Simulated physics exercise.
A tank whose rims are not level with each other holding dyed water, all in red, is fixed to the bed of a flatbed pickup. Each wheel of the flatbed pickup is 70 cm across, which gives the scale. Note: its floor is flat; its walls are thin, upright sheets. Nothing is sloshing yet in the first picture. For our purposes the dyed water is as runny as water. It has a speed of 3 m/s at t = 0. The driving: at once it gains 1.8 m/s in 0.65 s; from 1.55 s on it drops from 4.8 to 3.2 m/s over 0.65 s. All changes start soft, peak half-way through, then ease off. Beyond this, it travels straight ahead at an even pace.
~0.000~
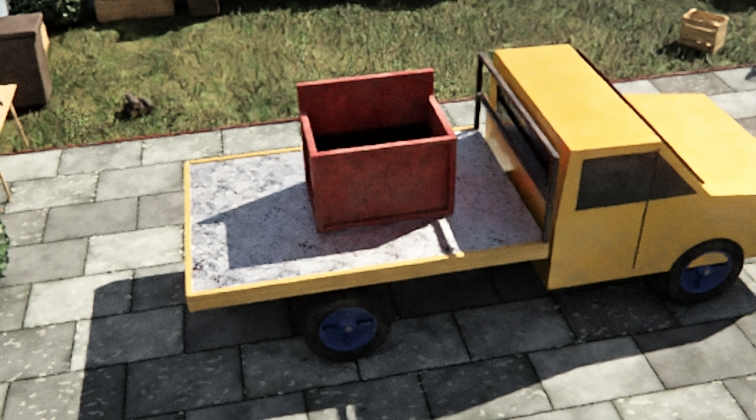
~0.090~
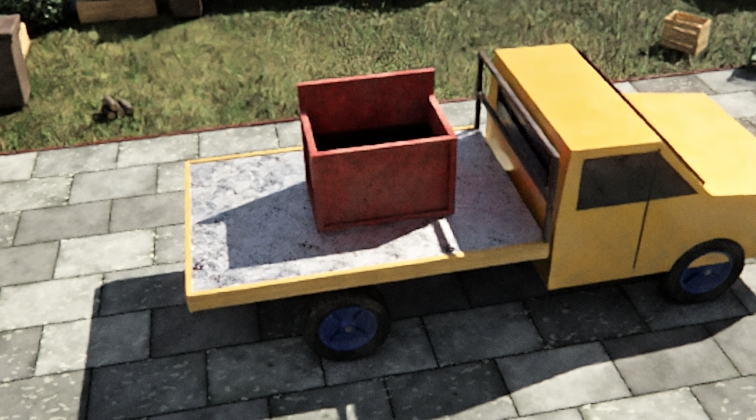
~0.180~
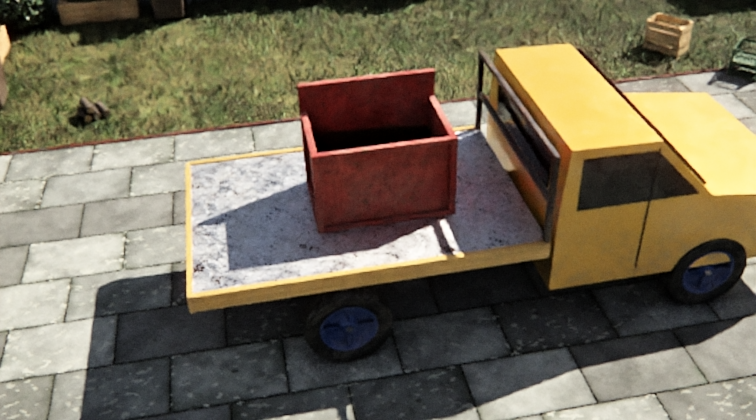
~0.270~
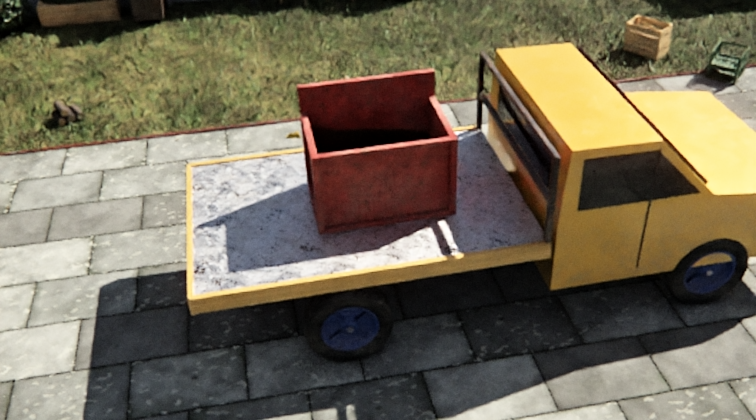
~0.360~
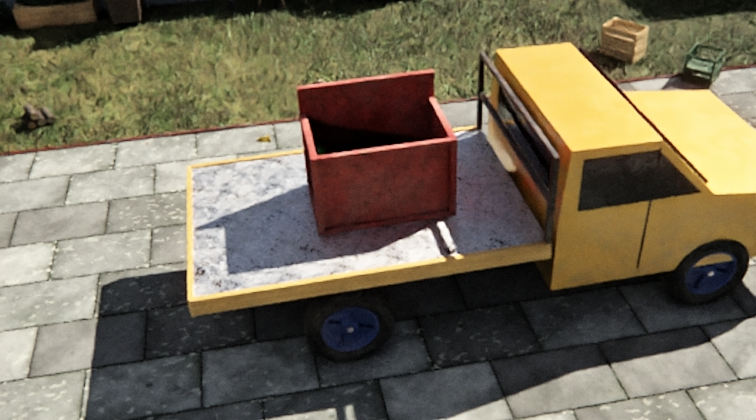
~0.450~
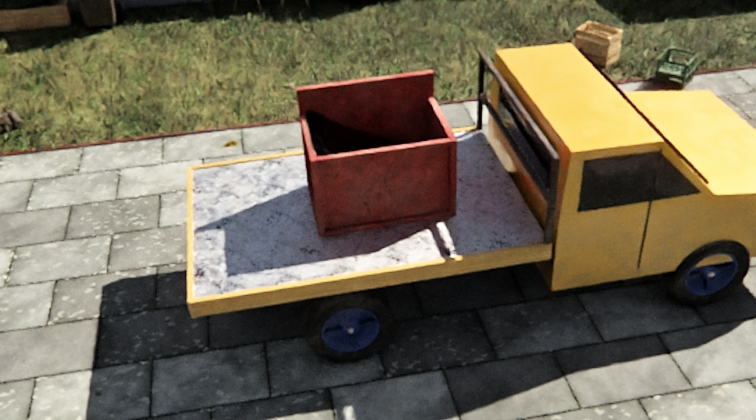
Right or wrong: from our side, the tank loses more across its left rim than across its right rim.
Right.
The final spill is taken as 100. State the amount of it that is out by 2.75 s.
By then it's around 40 per cent.
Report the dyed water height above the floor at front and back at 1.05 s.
Front: 62 cm; back: 38 cm.
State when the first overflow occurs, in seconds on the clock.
The first spill happens at roughly 0.8 s.
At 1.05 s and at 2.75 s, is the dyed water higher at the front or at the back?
The surface rises towards the forward end and then towards the rear end.
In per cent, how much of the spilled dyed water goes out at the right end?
Some 20 per cent of it.
Then, 1.05 s in, front 62 cm, middle 39 cm, back 38 cm above the floor; the loss stands at 2 per cent, over the left end.
Then, 1.85 s in, front 35 cm, middle 39 cm, back 65 cm above the floor; the loss stands at 3 per cent, over the left end, a little elsewhere.
Then, 2.75 s in, front 37 cm, middle 40 cm, back 59 cm above the floor; the loss stands at 3 per cent, over the left end, a little elsewhere.
Then, 5.18 s in, the loss stands at 7 per cent, over the left end, a little elsewhere; the right end has passed 1 per cent and the left end 5.
